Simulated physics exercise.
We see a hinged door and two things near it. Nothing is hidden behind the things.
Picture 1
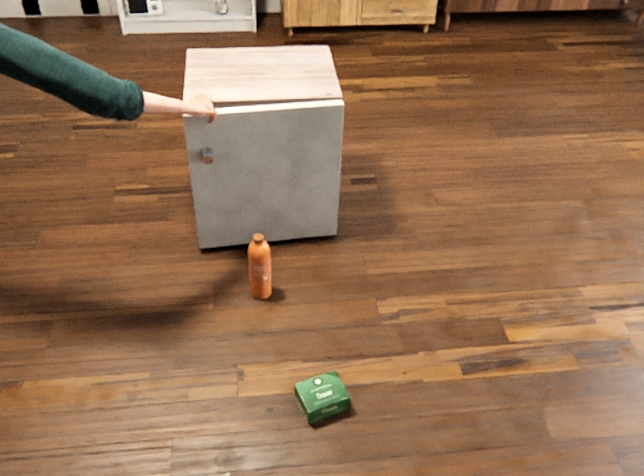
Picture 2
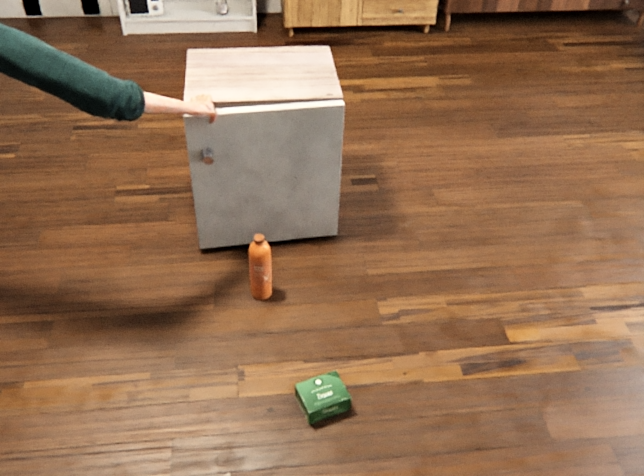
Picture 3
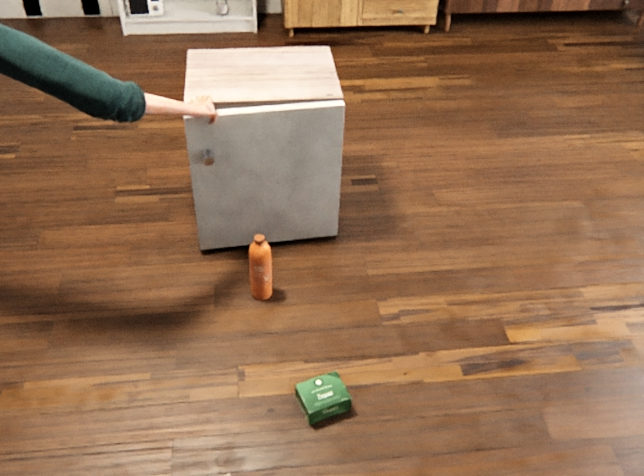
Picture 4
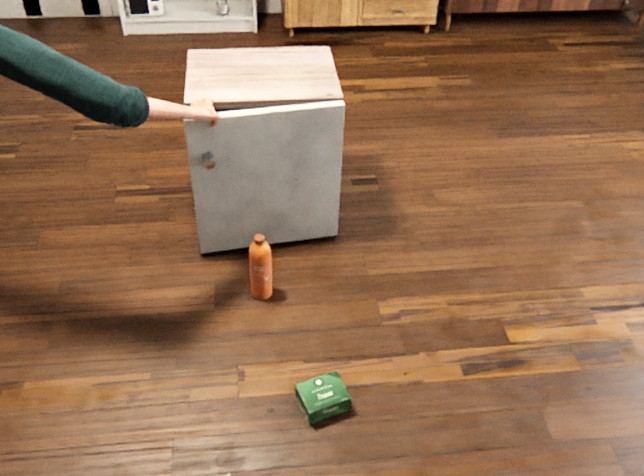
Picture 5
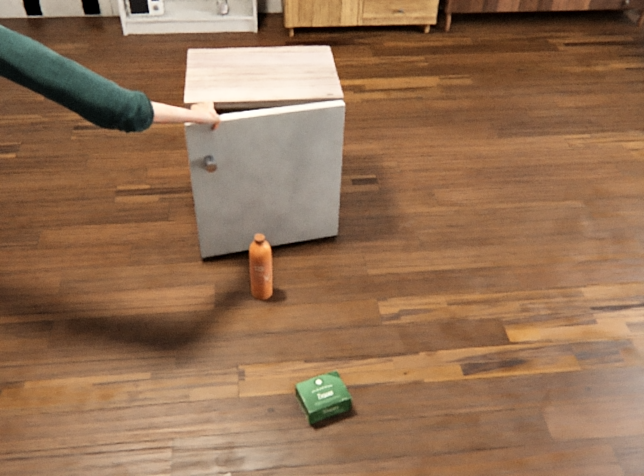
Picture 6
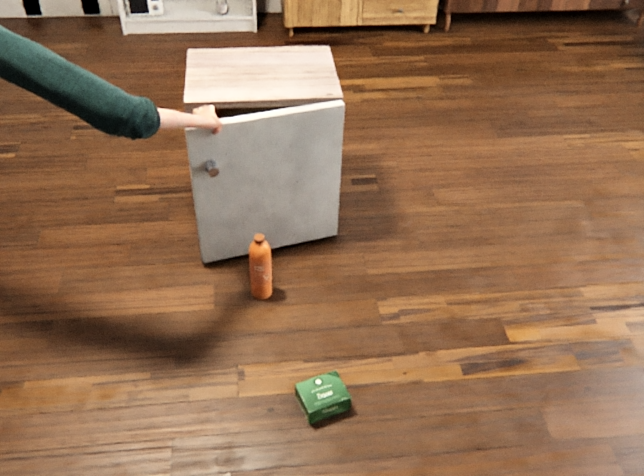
The grey door of a small cabinet begins almost shut, with a green-sleeved arm reaching in from the left and a hand on its top edge. The hand slowly pulls it slightly open, its left side swinging forward, while an orange bottle and green box stay still on the wooden floor.
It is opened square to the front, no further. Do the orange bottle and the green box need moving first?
In the end the orange bottle is pushed along; the green box remains where it is.
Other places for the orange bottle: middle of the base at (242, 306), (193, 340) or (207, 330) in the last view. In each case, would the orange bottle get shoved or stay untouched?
In that order, it is moved; remains where it is; is missed.
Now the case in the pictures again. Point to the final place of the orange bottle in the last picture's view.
Roughly at (368, 299).
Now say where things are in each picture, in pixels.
Door 4° open; orange bottle (260, 266); green box (322, 396); door (267, 183), in the first picture.
Door 4° open; green box (323, 397); door (268, 183), in the second picture.
Door 5° open; orange bottle (260, 266); door (268, 183), in the third picture.
Door 7° open; green box (323, 397); door (269, 185), in the fourth picture.
Door 10° open; orange bottle (261, 266); door (270, 187), in the fifth picture.
Door 13° open; orange bottle (260, 266); green box (323, 397); door (271, 189), in the sixth picture.
Then, 1.08 s past the last view, door 50° open; orange bottle travelled about its own width near (283, 281); green box at rest near (323, 397).
Then, 1.70 s past the last view, door 71° open; orange bottle travelled well along near (325, 296); green box at rest near (323, 397).
Finally, the orange bottle gets knocked, near (368, 298); the green box escapes contact, near (323, 397).
